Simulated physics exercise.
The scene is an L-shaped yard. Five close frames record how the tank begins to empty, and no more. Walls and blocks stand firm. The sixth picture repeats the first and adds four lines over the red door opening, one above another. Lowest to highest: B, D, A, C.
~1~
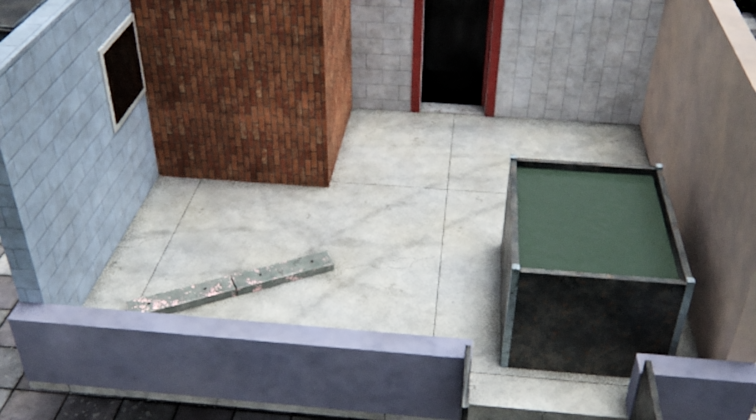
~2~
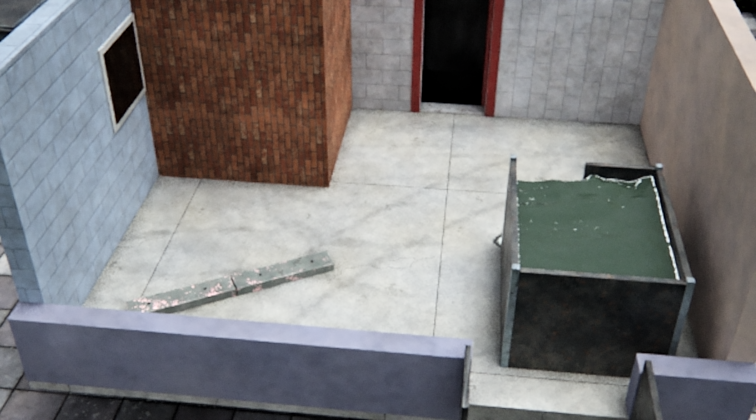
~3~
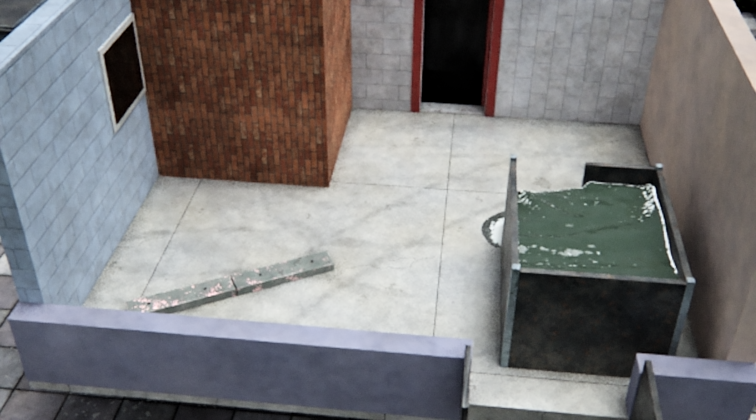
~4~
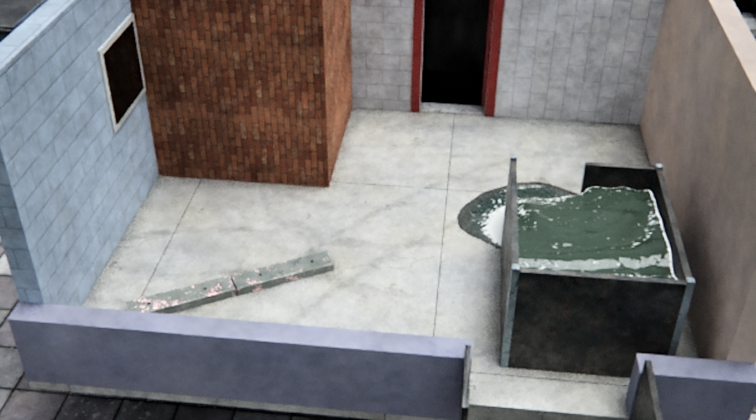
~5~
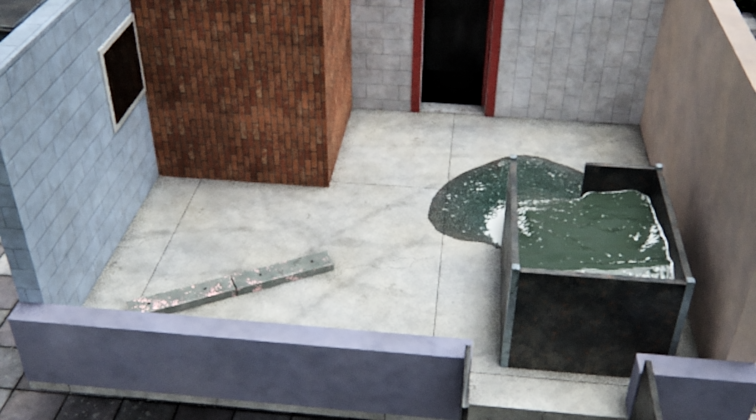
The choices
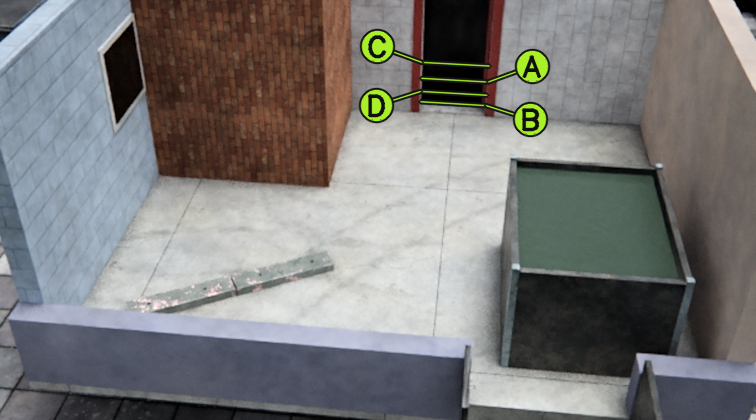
An L-shaped yard with a pale paved floor is seen from above, over a low lavender front wall with a gap. A red-framed doorway stands at the back beside a brown brick block, with a low, speckled grey barrier at left and a dark tank of green water at right. The camera stays still as the water churns white, pours out the tank's far side and spreads leftward and back across the paving.
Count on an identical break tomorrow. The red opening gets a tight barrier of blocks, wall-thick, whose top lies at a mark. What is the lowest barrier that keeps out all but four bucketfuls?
That is mark D.
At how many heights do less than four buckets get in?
Three.
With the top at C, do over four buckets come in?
No, that is safe.
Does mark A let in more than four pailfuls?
No, not at all.
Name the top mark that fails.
The answer is B.
In lime, A at (454, 80); B at (453, 103); C at (455, 64); D at (453, 93); from the bottom up B, D, A, C.
For mark A, nothing gets over.
For mark B, some 20 bucketfuls get in.
For mark C, nothing gets over.
For mark D, a bucket or two gets in.
